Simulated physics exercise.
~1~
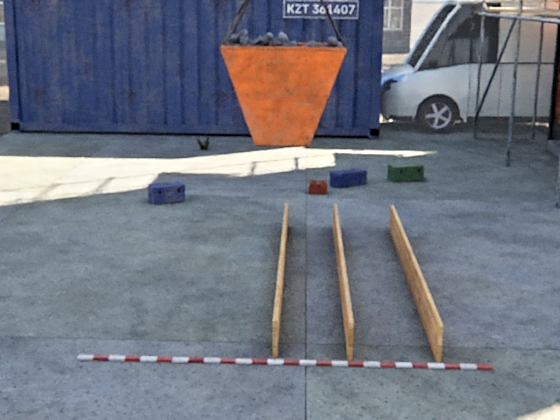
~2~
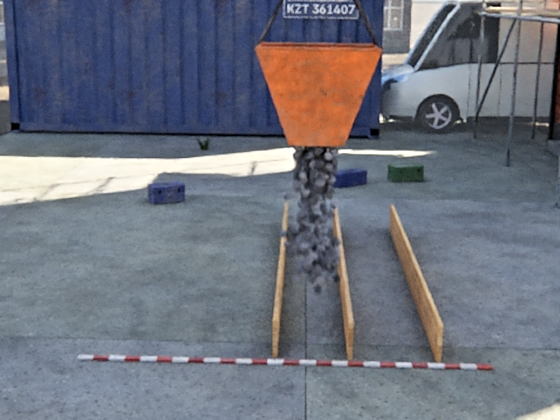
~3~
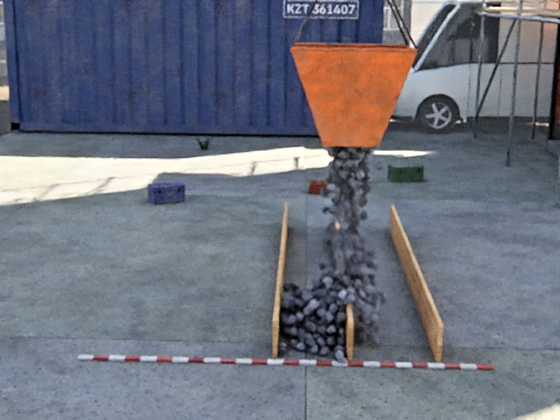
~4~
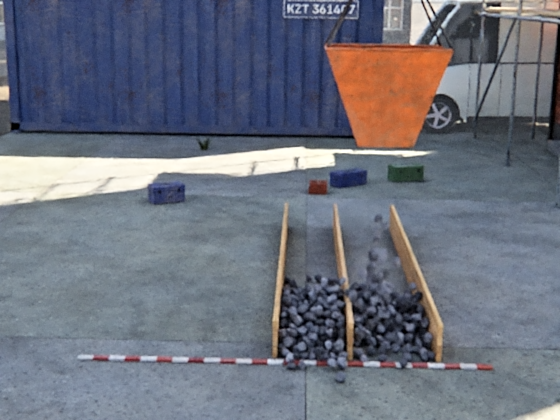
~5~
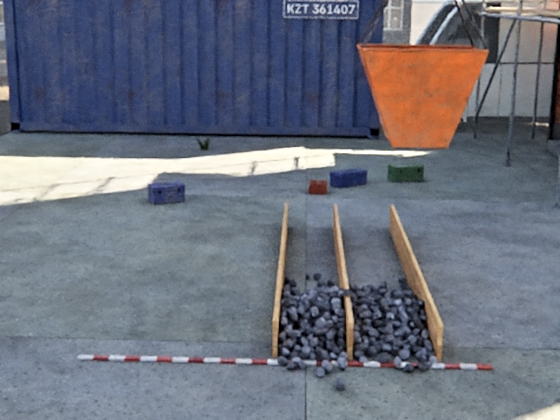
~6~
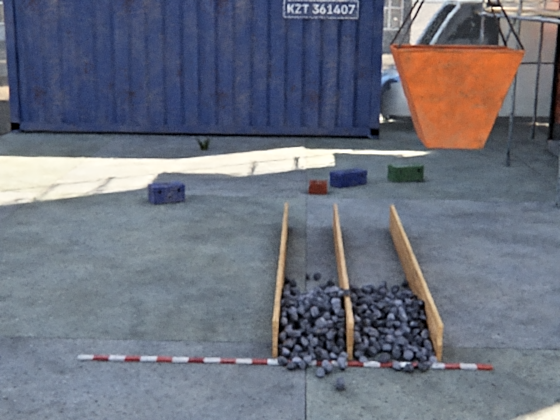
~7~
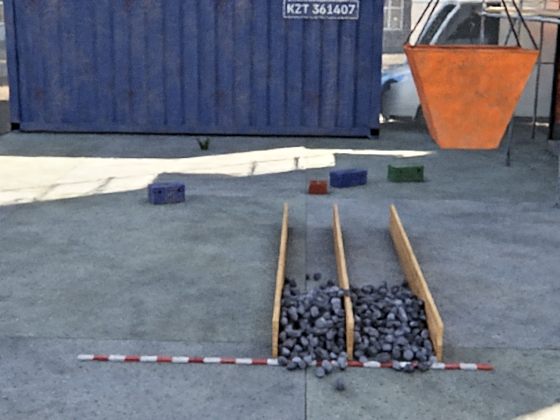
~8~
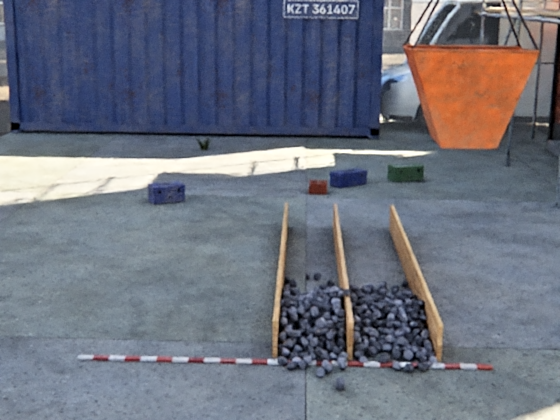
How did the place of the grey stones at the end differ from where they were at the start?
At the start the stones were up in the orange skip, and by the end they lay on the ground in the two bays between the wooden boards.
